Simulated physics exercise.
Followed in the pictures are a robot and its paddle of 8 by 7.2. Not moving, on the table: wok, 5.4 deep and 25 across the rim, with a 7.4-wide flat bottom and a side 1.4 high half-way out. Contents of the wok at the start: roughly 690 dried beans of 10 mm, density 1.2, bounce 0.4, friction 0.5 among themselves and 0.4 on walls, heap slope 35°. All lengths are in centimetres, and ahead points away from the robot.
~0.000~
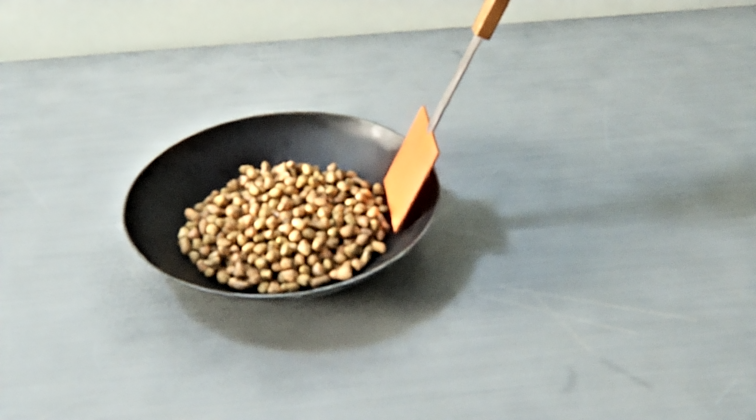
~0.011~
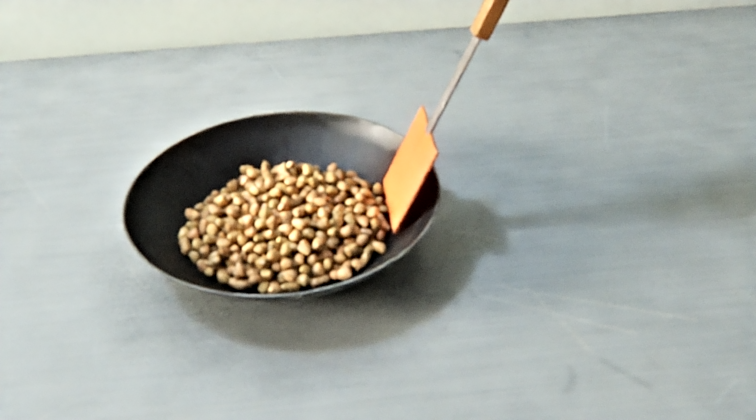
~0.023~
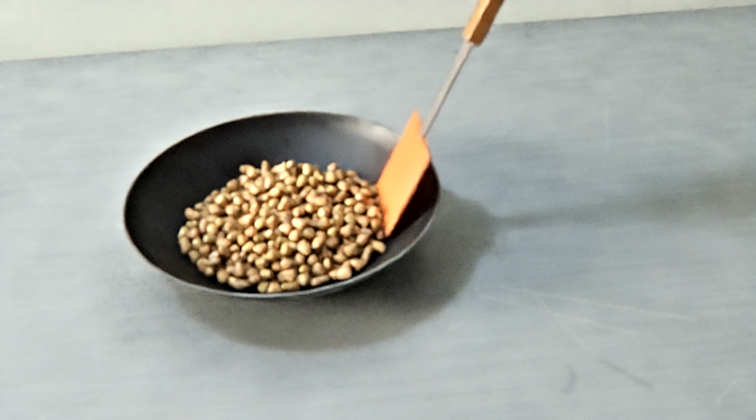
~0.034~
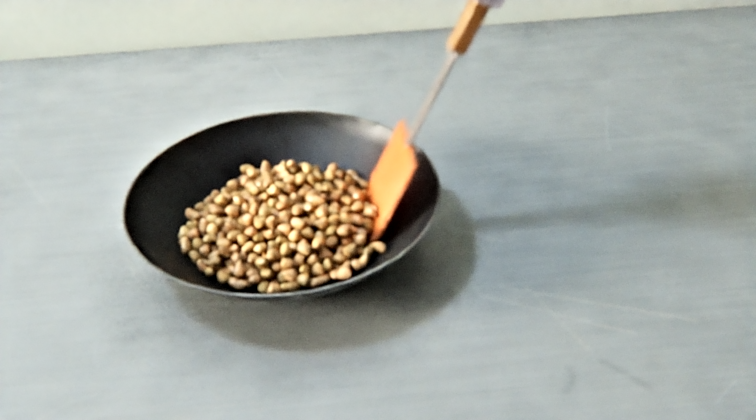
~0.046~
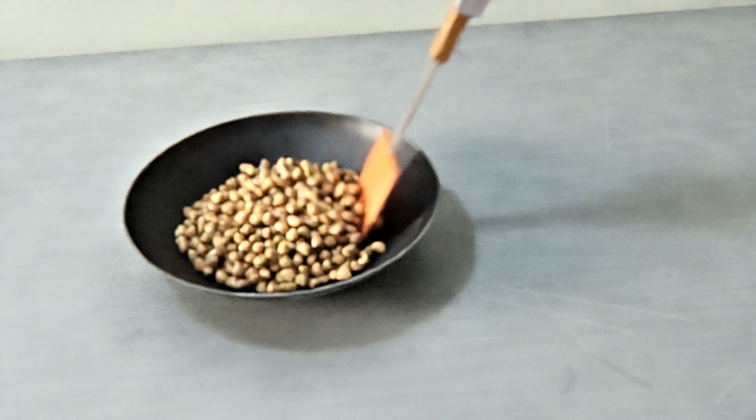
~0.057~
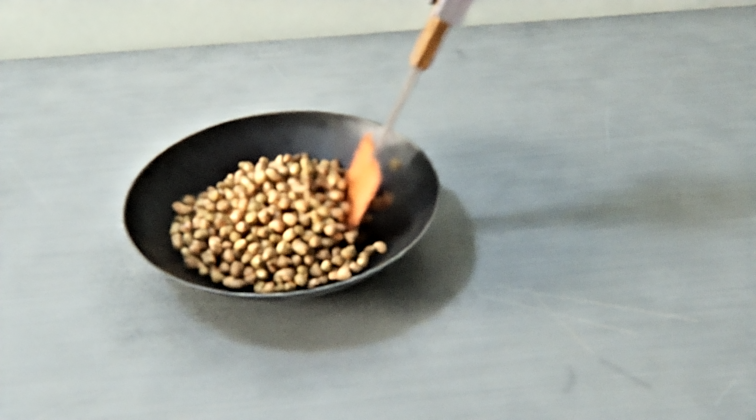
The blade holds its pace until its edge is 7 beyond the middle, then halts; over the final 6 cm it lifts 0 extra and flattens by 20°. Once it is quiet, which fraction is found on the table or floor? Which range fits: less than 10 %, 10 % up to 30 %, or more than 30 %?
The range that fits is more than 30 %.
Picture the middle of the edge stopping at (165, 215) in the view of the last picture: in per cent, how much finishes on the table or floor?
Roughly 55 per cent.
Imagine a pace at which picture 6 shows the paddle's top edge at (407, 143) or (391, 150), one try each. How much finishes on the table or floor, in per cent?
Roughly 20 and 30 percent.
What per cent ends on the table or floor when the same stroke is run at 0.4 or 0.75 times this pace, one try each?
Try one about 20 %, try two about 25 %.
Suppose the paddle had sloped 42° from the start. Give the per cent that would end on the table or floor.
It would then be close to 30 %.
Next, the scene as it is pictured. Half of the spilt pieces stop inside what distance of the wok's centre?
Distance, approx.: 24 cm.
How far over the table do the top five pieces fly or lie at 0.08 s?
Roughly 8 centimetres.
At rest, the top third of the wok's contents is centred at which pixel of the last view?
It is centred near (182, 220) in the last view.
After 0.08 s, sloping 65°, highest piece 10 above the table; 687 in the wok.
After 0.11 s, sloping 59°, highest piece 13 above the table; 684 in the wok, 3 on the blade or in flight.
After 0.33 s, sloping 45°, highest piece 19 above the table; 435 in the wok, 146 on the table or floor, 106 on the blade or in flight.
After 1.38 s, sloping 45°, highest piece 6 above the table; 432 in the wok, 255 on the table or floor.
In the end, 432 in the wok, 255 on the table or floor. That is 37 % on the table or floor.
